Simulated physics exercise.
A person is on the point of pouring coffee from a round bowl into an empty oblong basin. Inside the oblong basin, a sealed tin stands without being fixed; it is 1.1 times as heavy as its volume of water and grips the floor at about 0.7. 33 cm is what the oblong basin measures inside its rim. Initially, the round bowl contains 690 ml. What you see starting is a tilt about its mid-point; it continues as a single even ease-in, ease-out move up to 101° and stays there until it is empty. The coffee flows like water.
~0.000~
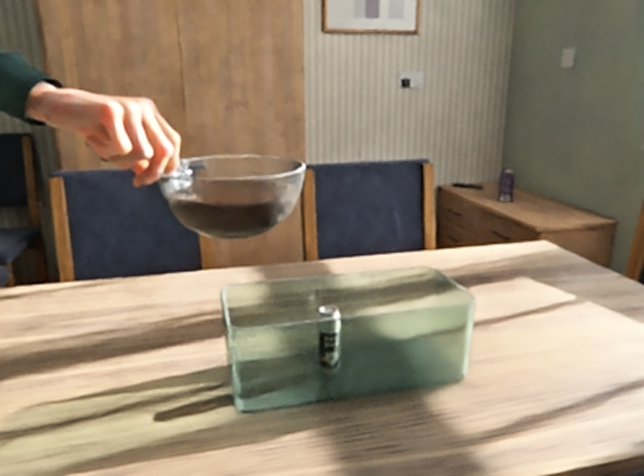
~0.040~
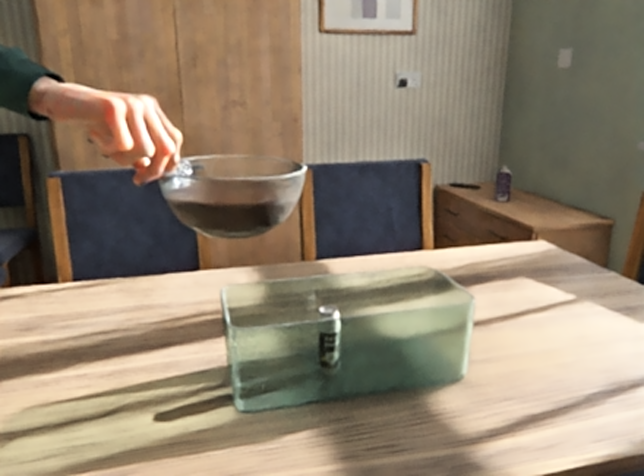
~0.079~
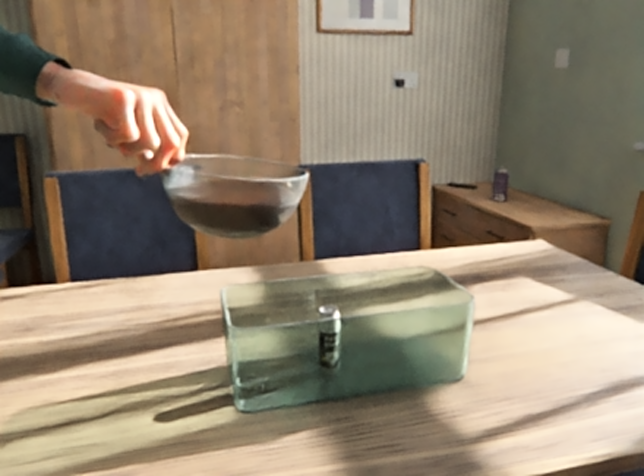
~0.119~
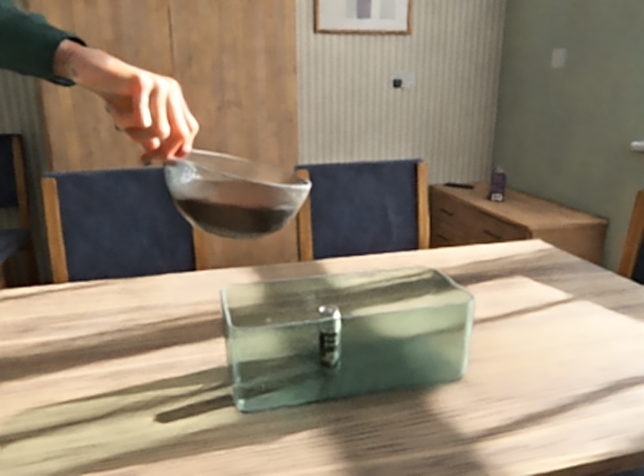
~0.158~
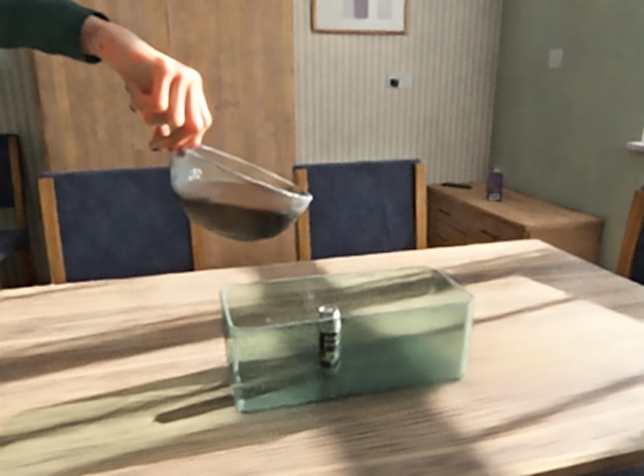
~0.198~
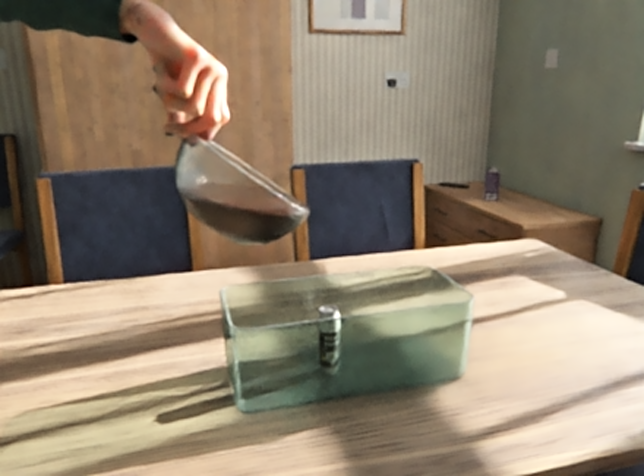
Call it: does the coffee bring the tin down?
Call: Brought down.
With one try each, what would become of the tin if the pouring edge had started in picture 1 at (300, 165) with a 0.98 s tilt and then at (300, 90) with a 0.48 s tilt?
Run one: It does not tip. Run two: It does not tip.
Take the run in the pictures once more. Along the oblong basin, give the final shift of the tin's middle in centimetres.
The tin's middle ends up about 7.5 cm along the basin.
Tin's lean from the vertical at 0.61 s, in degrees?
Near 5 degrees.
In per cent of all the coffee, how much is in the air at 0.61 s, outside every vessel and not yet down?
It comes to some 3 percent of the total.
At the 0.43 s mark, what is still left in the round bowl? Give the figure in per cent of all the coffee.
Fraction remaining: Approx. 10 per cent.
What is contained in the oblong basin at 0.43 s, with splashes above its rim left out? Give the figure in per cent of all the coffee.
I'd estimate some 44 percent of the liquid.
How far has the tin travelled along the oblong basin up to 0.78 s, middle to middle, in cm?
5 cm, roughly.
After 0.43 s the tilt is 99° and 10 per cent is still to pour; the tin stands where it began.
After 0.61 s the tilt is 101° and 0 per cent is still to pour; the tin leans 6°.
After 0.78 s the tilt is 101° and 0 per cent is still to pour; the tin leans 49°.
After 0.98 s the tilt is 101° and 0 per cent is still to pour; the tin lies on its side.
In the end the tin lies on its side.
